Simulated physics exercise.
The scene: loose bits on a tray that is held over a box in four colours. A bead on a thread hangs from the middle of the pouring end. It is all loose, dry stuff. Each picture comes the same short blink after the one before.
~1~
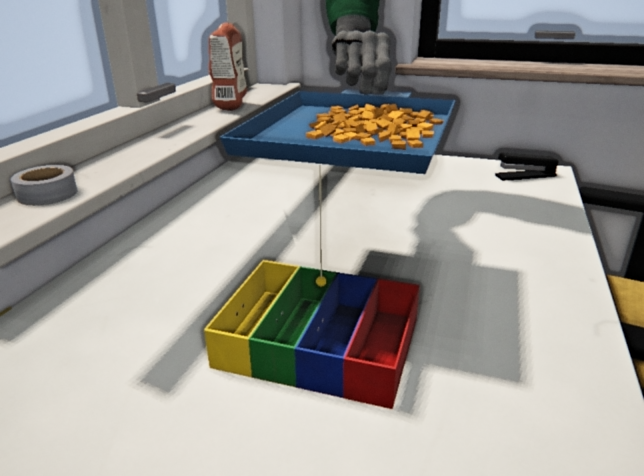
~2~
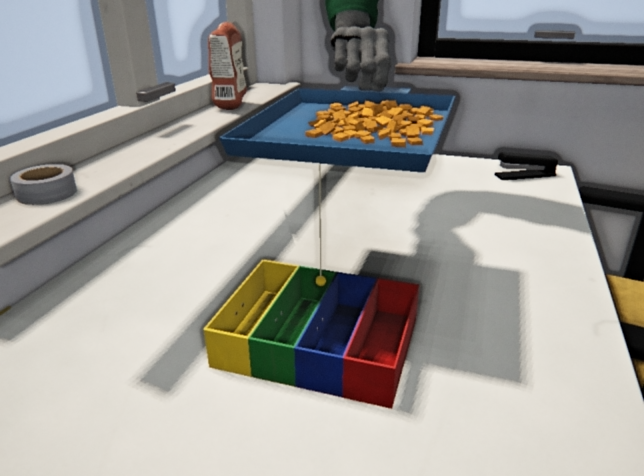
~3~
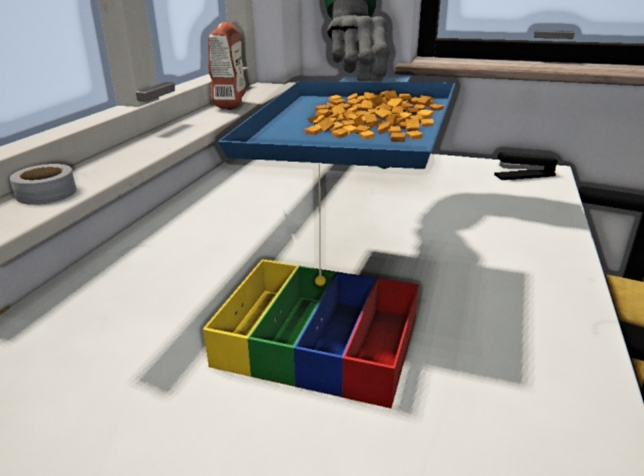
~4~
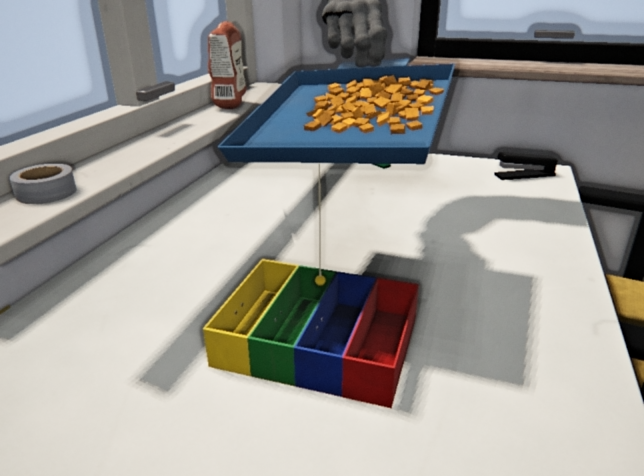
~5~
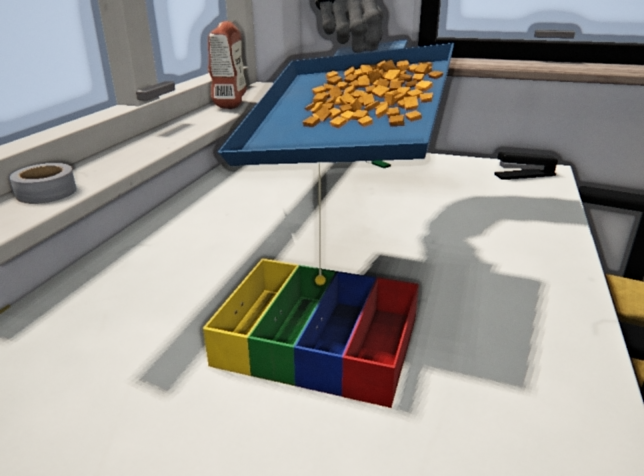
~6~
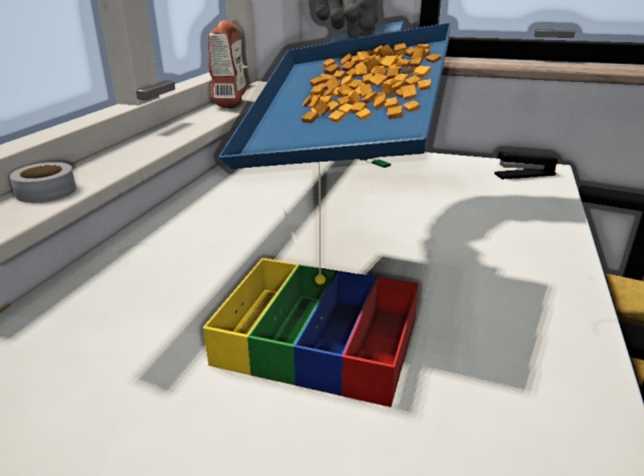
A blue tray of small orange crackers, first held nearly level above a box with yellow, green, blue and red sections, tilted steadily as its far side rose and a dark gloved hand shifted behind it.
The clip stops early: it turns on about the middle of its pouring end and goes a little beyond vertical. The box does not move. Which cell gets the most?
Most goes to the yellow cell.
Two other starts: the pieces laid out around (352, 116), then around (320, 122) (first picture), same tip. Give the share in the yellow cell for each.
The first gives 60 %, the second 60 %.
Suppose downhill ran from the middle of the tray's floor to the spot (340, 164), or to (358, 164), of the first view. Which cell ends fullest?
At the first place the red cell, at the second red.
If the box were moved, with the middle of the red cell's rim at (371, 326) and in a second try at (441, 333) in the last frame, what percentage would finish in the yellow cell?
The first gives 60 %, the second 0 %.
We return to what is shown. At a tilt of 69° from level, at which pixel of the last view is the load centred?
Near (263, 162).
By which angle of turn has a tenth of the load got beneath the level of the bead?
Near 80 degrees.
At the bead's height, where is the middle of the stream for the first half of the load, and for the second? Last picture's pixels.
The first part at (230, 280); the rest at (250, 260).
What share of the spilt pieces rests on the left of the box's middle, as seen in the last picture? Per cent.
About 100 per cent.
Soon, tray tipped steeply; most on the tray; a small part falling or outside the box.
A while on, tray tipped past a quarter turn; a stray few on the tray; about half in the yellow cell; a stray few in the green cell; about half falling or outside the box.
Towards the end, tray tipped past a quarter turn; about half in the yellow cell; a stray few in the green cell; about half falling or outside the box.
Finally, tray tipped past a quarter turn; about half in the yellow cell; a stray few in the green cell; none in the red cell; none in the blue cell; about half outside the box.
